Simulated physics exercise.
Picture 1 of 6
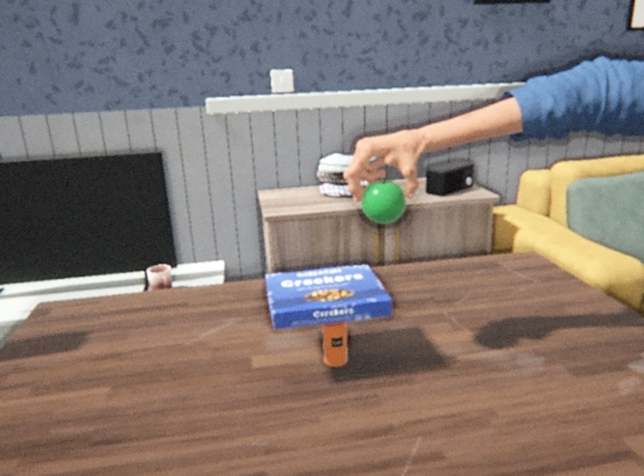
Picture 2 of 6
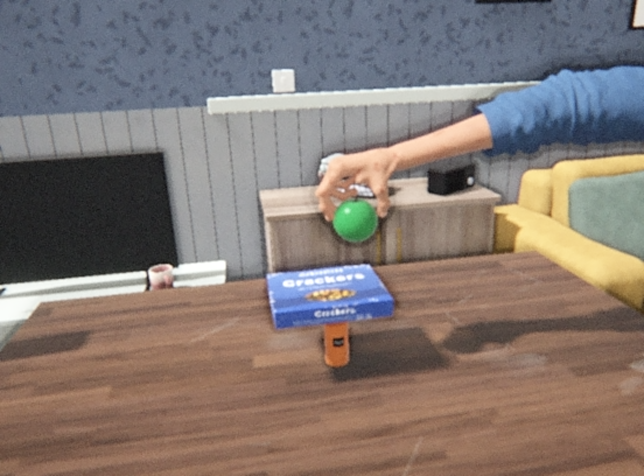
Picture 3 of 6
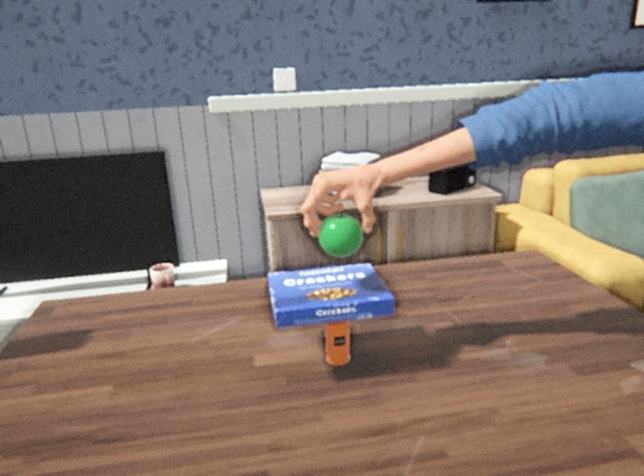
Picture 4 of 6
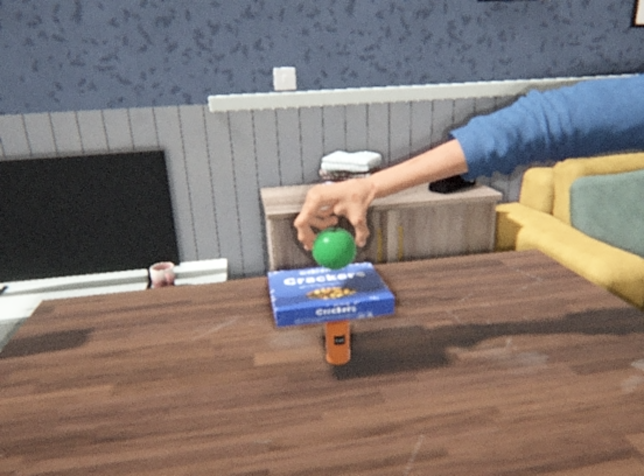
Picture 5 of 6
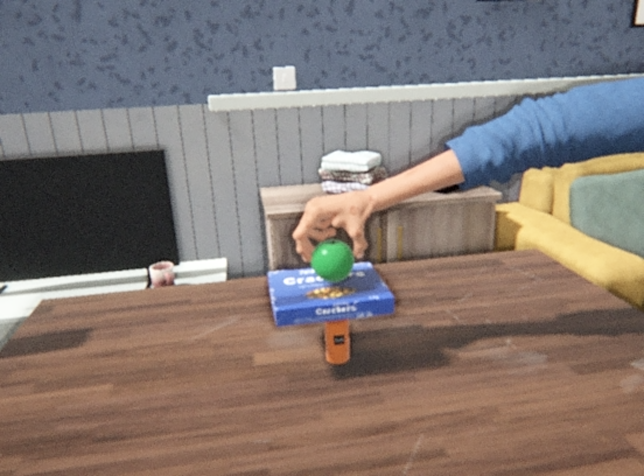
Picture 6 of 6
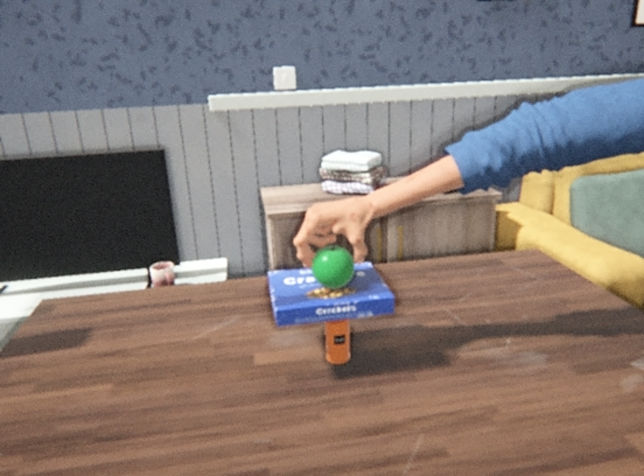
A green apple, held in the fingers of a hand in a blue sleeve, moves left above a blue crackers packet perched on a small orange object on a wooden table. The hand then lowers it more steeply, slowing until the apple is at the packet's top, with the fingers still around it.
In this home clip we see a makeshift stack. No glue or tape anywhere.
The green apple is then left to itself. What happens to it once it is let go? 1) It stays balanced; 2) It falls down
Option 1: It stays balanced.
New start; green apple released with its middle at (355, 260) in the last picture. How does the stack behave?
The stack then stays standing.
Then, 0.30 s after the last picture, nothing has stirred.
Then, 0.70 s after the last picture, green apple resting near (333, 267).
At rest, all 3 in place. Seen from the same camera at the end, green apple near (333, 267). The stack keeps its balance.
